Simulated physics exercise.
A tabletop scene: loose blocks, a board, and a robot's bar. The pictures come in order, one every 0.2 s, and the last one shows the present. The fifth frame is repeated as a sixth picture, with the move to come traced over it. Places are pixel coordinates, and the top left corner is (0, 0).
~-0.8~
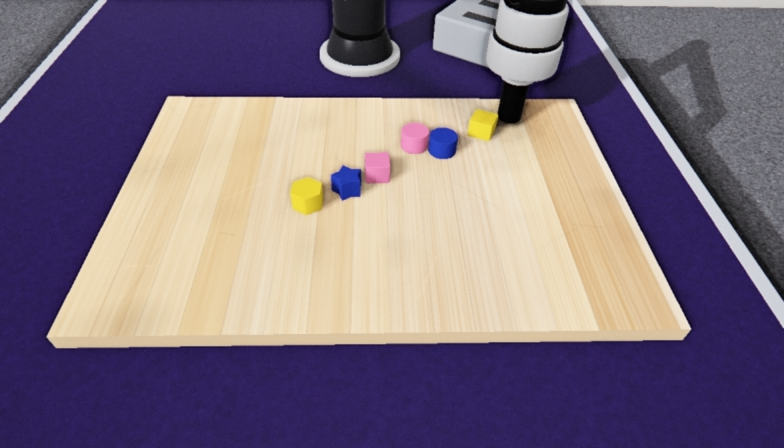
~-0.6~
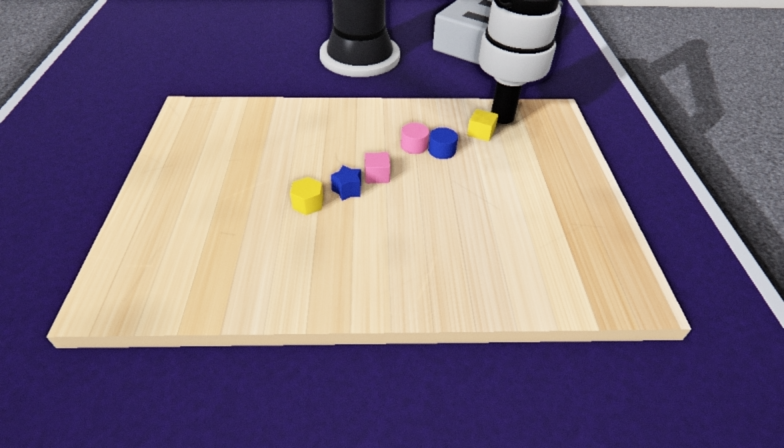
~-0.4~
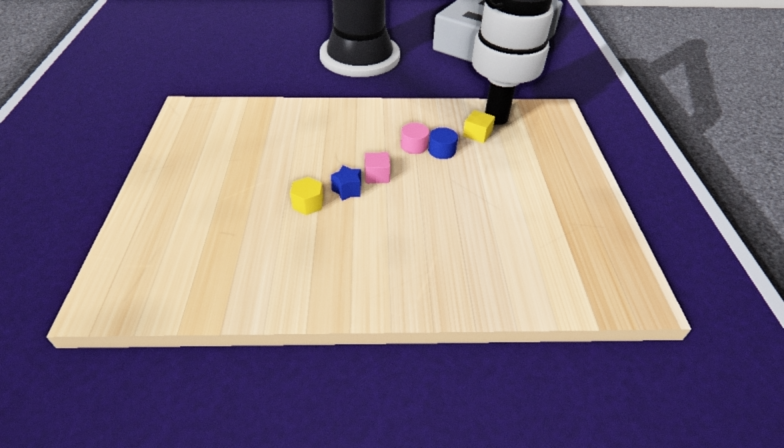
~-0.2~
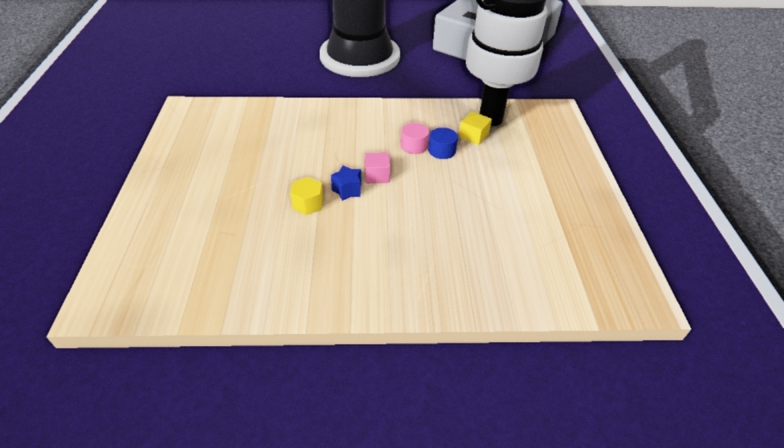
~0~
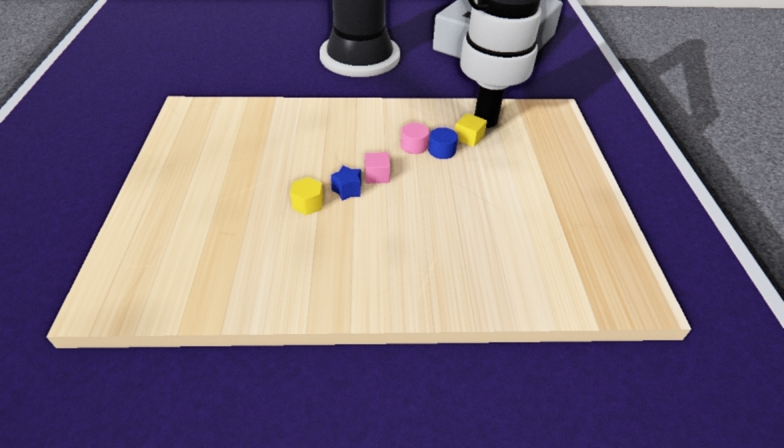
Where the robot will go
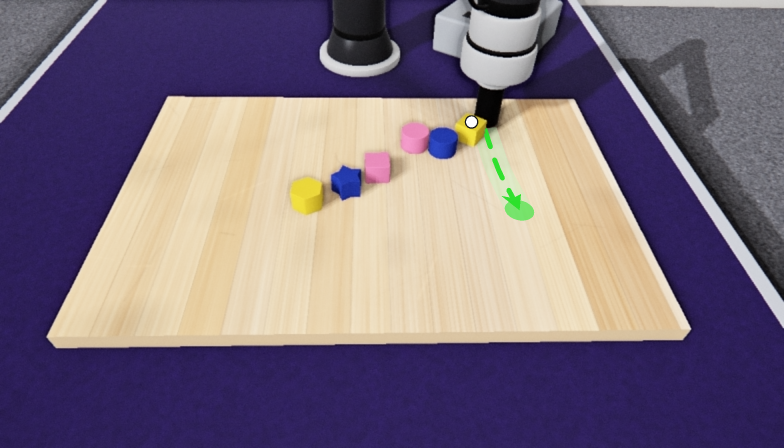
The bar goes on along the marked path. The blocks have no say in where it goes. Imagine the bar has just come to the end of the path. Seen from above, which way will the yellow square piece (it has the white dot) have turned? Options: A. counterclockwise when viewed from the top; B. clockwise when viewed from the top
B (clockwise when viewed from the top)
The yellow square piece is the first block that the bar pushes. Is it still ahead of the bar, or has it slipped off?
I'd say the yellow square piece has slipped off and sits beside or behind the bar.
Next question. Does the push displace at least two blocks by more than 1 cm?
No - that is not the case.
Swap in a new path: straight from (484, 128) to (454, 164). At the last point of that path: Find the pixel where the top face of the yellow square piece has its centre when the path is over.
At pixel (430, 152).
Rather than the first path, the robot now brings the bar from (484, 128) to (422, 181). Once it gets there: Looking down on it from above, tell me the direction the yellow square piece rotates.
Its spin: Clockwise.
Drawn move, from (484, 128) through (497, 166) to (519, 210); the dot is on the yellow square piece.
What follows on the original path. One third of the way, bar (494, 146); yellow square piece (468, 129), turned 50° clockwise.
Two thirds of the way, bar (505, 174); yellow square piece (468, 128), turned 50° clockwise.
At the end, bar (521, 203); blue round block still; yellow square piece (468, 128), turned 50° clockwise.
